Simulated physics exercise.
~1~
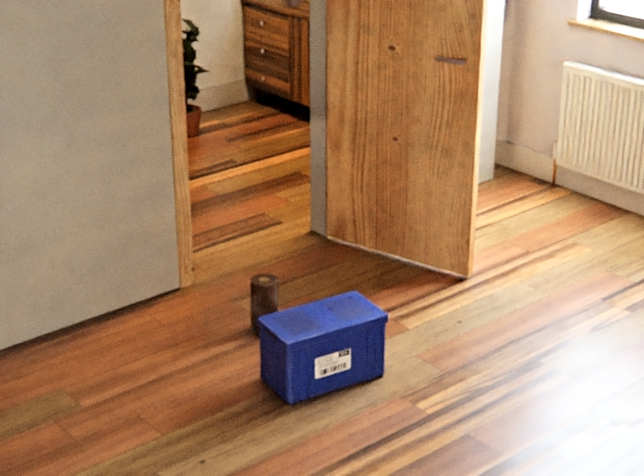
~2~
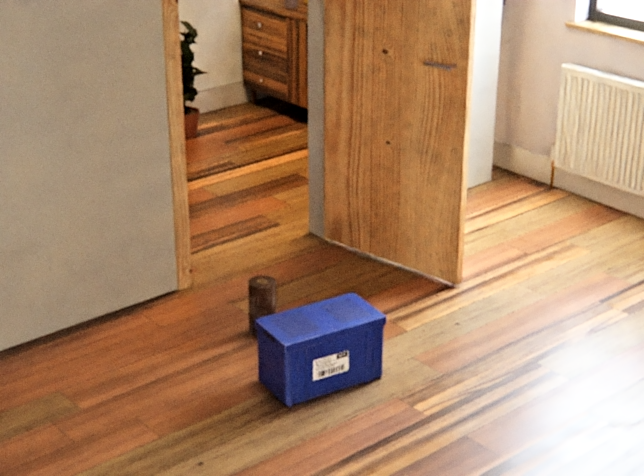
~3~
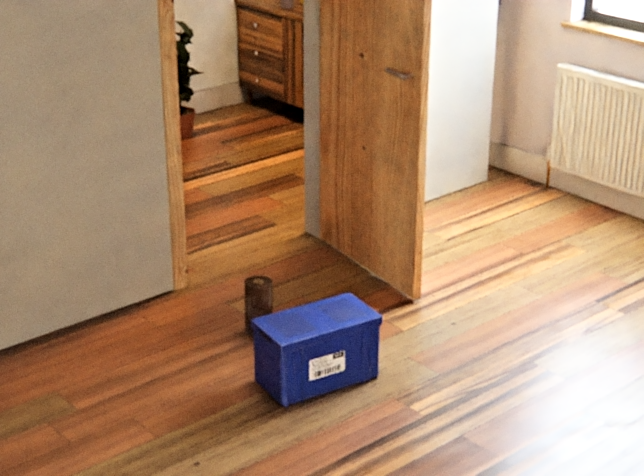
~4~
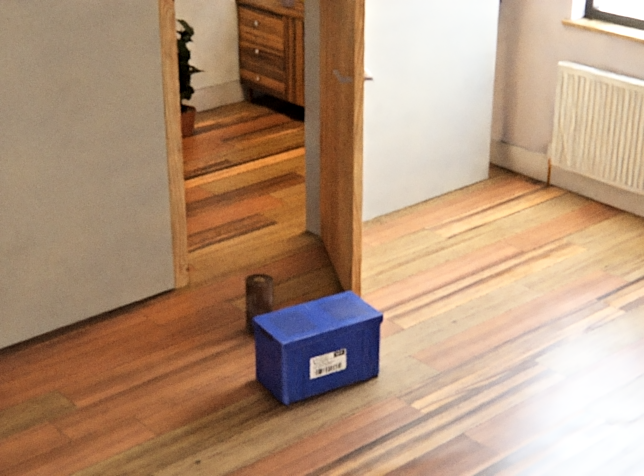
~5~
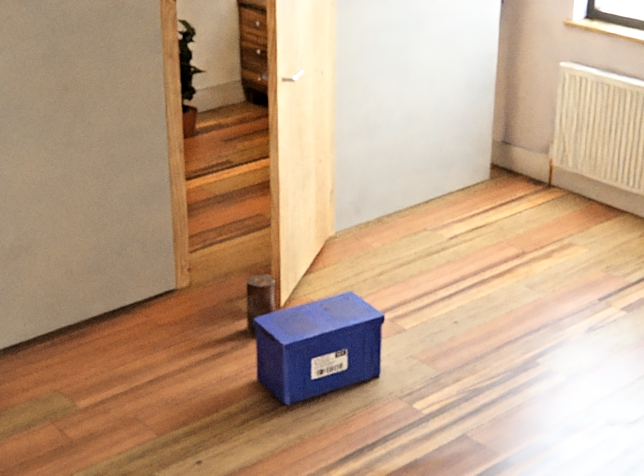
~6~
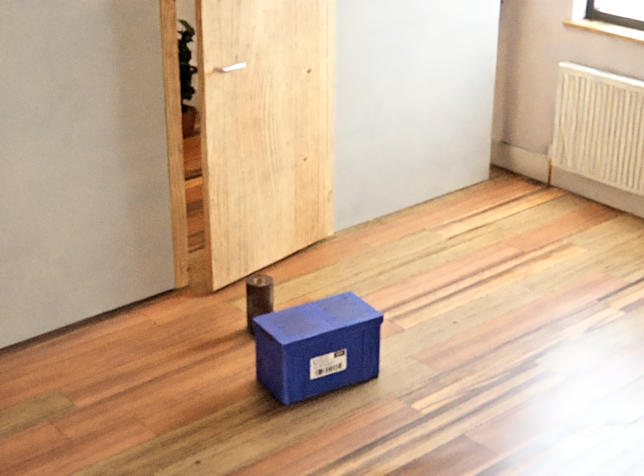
A wooden door stands wide open in a grey wall, seen from above in a bright room with a striped plank floor, as the view sways slightly. A blue box with a white label sits on the floor in front of the doorway, with a small brown roll just behind it, and a white radiator is at the right. The door swings round towards the viewer, turns edge-on, then sweeps left behind the roll, showing its pale face and handle. It ends almost shut, a narrow gap remaining at the left, with the roll and box still in place.
